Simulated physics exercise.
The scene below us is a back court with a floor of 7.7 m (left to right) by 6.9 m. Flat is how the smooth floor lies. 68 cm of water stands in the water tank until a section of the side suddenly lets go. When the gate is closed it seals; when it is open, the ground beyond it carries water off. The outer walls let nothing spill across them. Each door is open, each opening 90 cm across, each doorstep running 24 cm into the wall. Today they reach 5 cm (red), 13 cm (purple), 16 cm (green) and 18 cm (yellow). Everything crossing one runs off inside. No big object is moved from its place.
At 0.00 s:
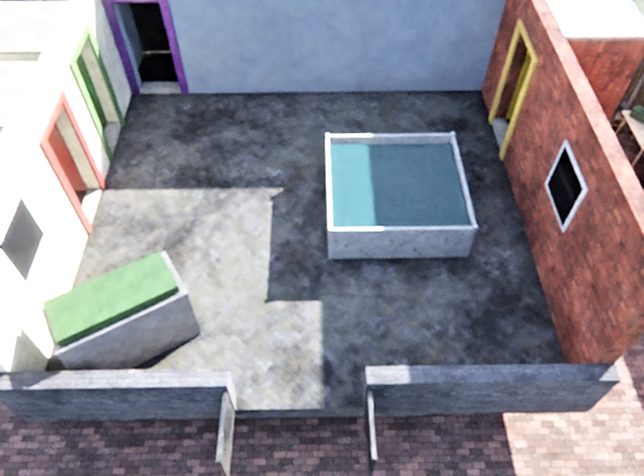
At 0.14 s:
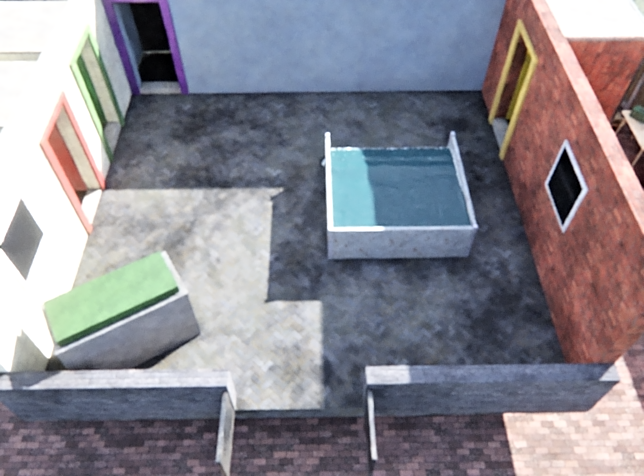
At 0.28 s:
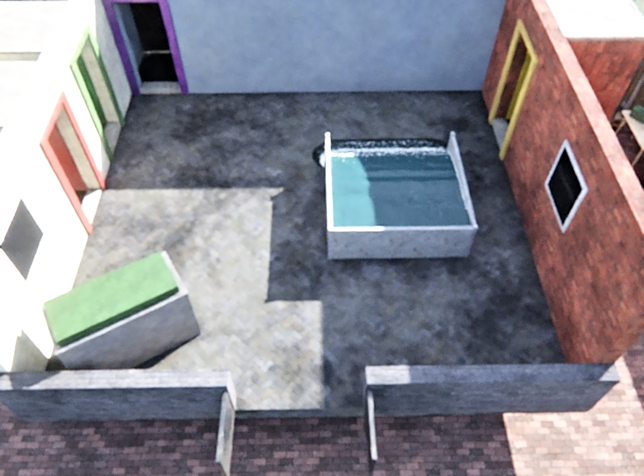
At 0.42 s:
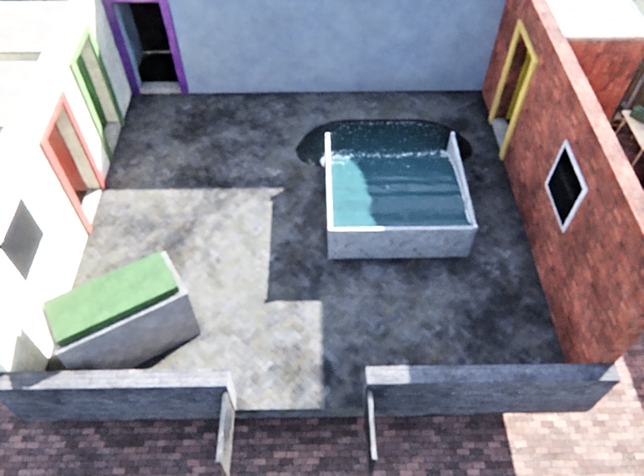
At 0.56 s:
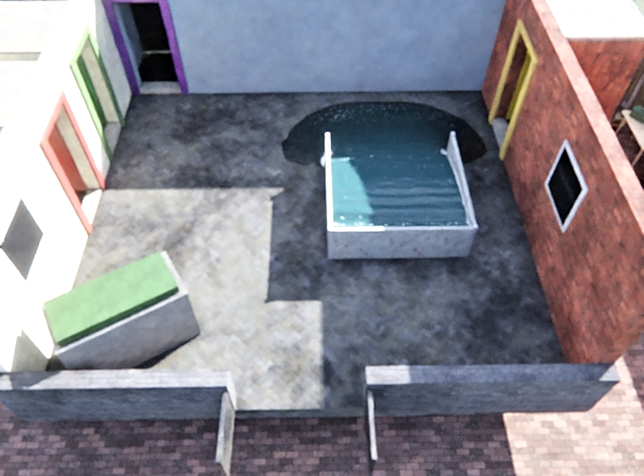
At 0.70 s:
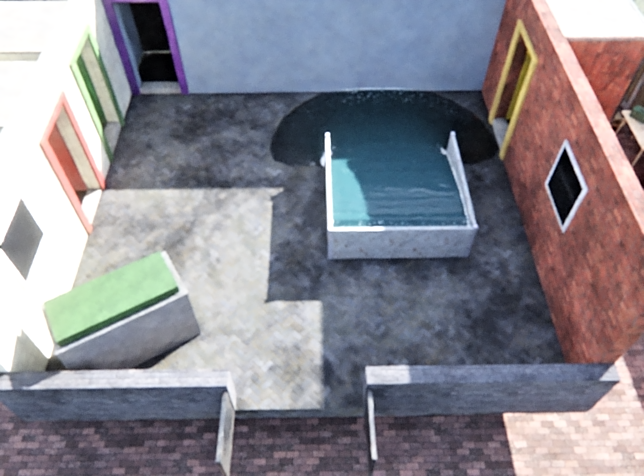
We see a walled court with a water tank whose far side opens, and water pours out through the gap, spreading in a widening dark fan across the floor behind it while the green-topped block stays still.
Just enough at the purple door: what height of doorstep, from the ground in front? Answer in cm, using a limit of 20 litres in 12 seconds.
Some 13.5 cm.
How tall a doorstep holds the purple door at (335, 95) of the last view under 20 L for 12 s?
Something near 33 cm.
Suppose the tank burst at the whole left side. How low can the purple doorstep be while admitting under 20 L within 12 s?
Required height: Approx. 21 cm.
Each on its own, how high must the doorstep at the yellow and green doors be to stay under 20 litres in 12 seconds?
About 15 cm at yellow and 15 cm at green.
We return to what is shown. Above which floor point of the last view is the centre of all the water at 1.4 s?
The balance point sits at roughly (385, 162).
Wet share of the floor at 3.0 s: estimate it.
Approximately 35 % of it.
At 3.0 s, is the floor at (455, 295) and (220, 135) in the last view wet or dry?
Note: Point one not yet reached; point two reached.
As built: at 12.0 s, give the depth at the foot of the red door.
A ruler would read roughly 8.5 cm.
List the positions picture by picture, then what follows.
The first frame shows still water, 68 cm deep, in the water tank at (396, 182); the purple door at (150, 53) is dry.
In the second frame, the gap is on the far side, the front 0.2 m out at a hidden place; the back of the water tank holds 68 cm.
In the third frame, the gap is on the far side, the front 0.7 m out at a hidden place; the back of the water tank holds 68 cm.
In the fourth frame, the gap is on the far side, the front 1.3 m out at (339, 124); the back of the water tank holds 68 cm.
In the fifth frame, the front is at (349, 105), 1.9 m from the gap on the far side; 5.6 m2 of floor is wet, 62 cm left at the back.
In the sixth frame, the gap is on the far side, the front 2.3 m out at (329, 93); the back of the water tank holds 56 cm; 2.9 m in a straight line remain to the purple door at (150, 53).
After 1.4 s water covers 20 % of the floor, deepest (46 cm) near (379, 98); it has not reached the purple door.
After 3.0 s water covers 35 % of the floor, deepest (38 cm) near (476, 91); 7 cm at the purple door, 0 litres in over its 13 cm doorstep.
After 12.0 s water covers 100 % of the floor, deepest (11 cm) near (38, 396); 6 cm at the purple door, 20 litres in over its 13 cm doorstep.
At the purple door as built, the water arrived by 2.2 s and peaked near 16 cm at 5.6 s.
With a doorstep of 11 cm, 34 litres would have come in within the 12 s; with 15 cm, 12 litres. So under 20 litres takes about 13.5 cm.
